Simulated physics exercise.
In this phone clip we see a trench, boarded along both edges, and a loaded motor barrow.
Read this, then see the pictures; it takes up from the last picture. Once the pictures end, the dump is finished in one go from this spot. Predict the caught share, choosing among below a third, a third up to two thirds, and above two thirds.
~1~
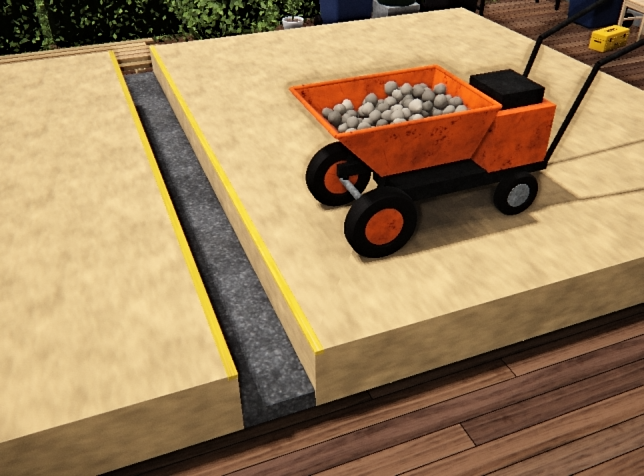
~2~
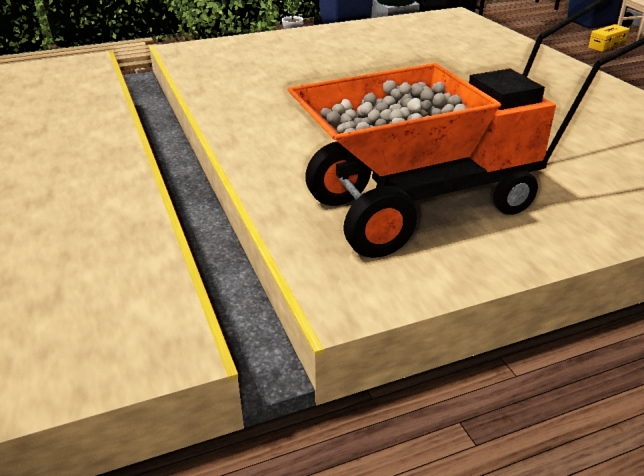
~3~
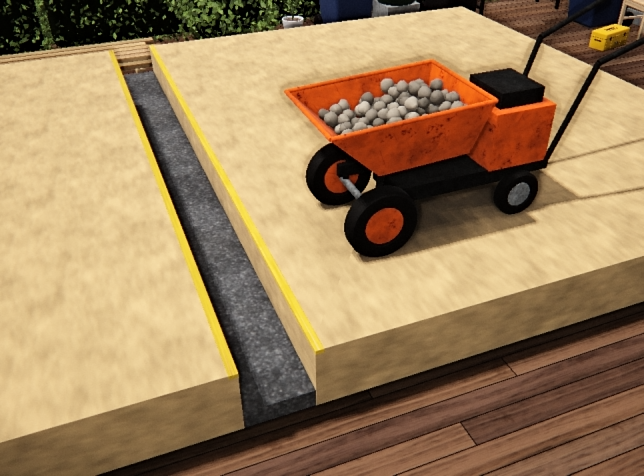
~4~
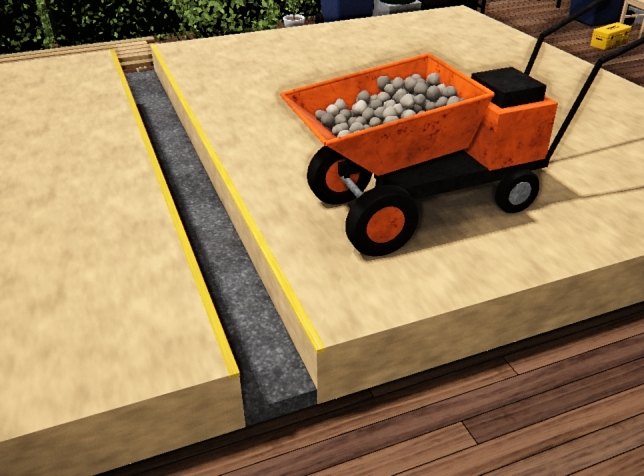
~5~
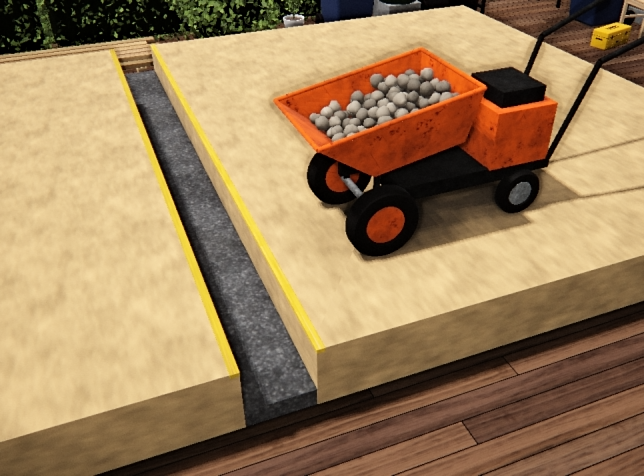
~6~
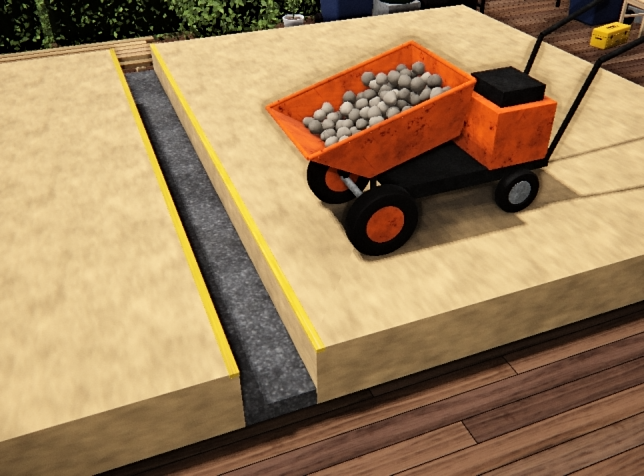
The amount that reaches the trench will top two thirds.
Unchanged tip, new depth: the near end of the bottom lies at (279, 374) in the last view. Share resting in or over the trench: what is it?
Estimate: Approx. 70 %.
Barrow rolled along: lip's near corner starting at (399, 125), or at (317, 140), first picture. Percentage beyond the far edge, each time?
The first position yields around 0 per cent; the second yields around 10 per cent.
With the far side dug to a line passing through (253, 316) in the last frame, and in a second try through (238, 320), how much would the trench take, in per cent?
About 60 %, then 80 %.
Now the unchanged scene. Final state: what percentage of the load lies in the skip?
0 per cent, roughly.
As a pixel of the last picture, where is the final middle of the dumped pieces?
(231, 281).
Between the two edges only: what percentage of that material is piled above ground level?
It works out at about 0 percent.
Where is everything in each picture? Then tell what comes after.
In the first frame, lip of the skip (337, 137), level; top of the load (418, 107), river pebbles; first edge of the trench (295, 307); far edge (215, 328), the trench over half as wide as the skip, and about half as deep as wide.
In the second frame, lip of the skip (335, 137), level; top of the load (417, 106).
In the third frame, lip of the skip (331, 140), tipped barely; top of the load (423, 104).
In the fourth frame, lip of the skip (326, 144), tipped a little; top of the load (419, 100).
In the fifth frame, lip of the skip (318, 150), tipped a little; top of the load (420, 102).
In the sixth frame, lip of the skip (309, 159), tipped clearly; top of the load (411, 98); first edge of the trench (297, 305); far edge (216, 326).
Just after the last frame, skip tipped steeply; every one in the skip.
A moment on, skip tipped right over; roughly half in the skip; roughly half in or heaped over the trench.
Further on, skip tipped right over; just a few in the skip; almost all in or heaped over the trench; just a few beyond it.
When it is over, skip tipped right over; almost all in or heaped over the trench; just a few beyond it.
